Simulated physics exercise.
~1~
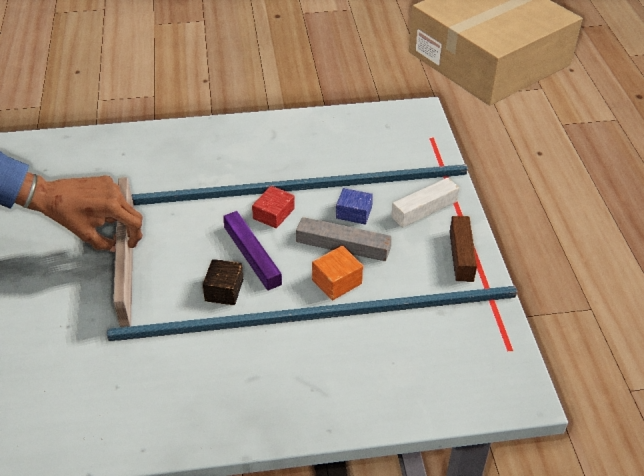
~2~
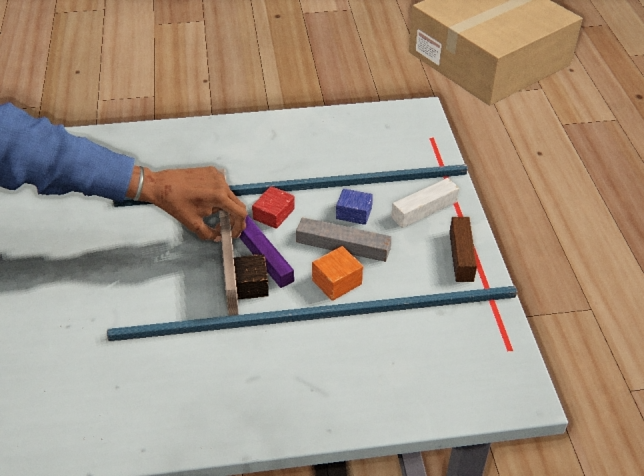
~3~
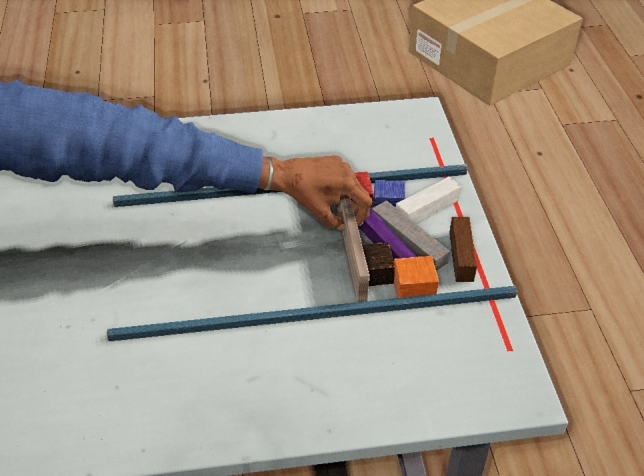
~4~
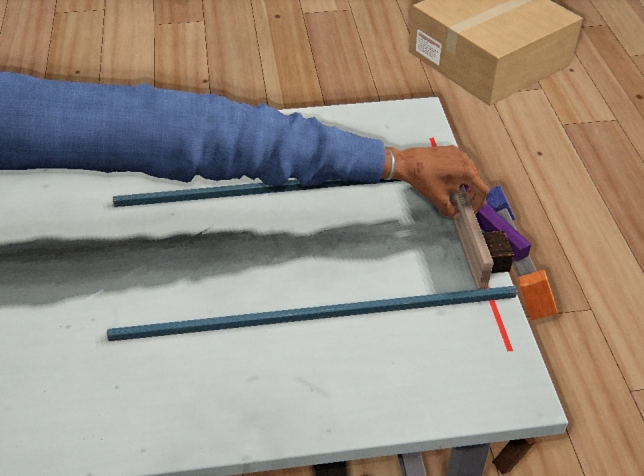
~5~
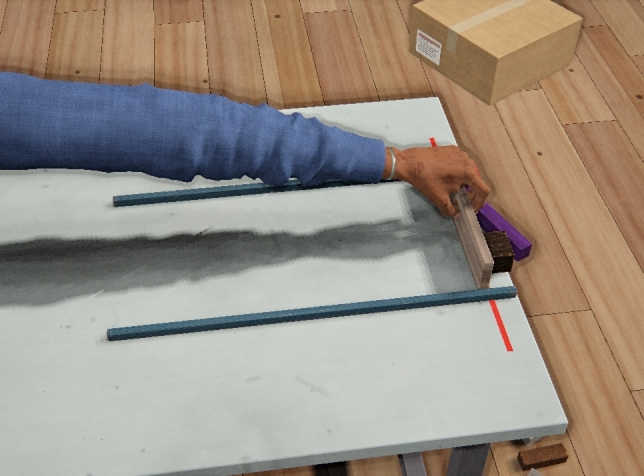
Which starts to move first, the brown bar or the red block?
The red block starts to move first, shifting as the board pushes the pieces together while the brown bar is still in its place near the red line.
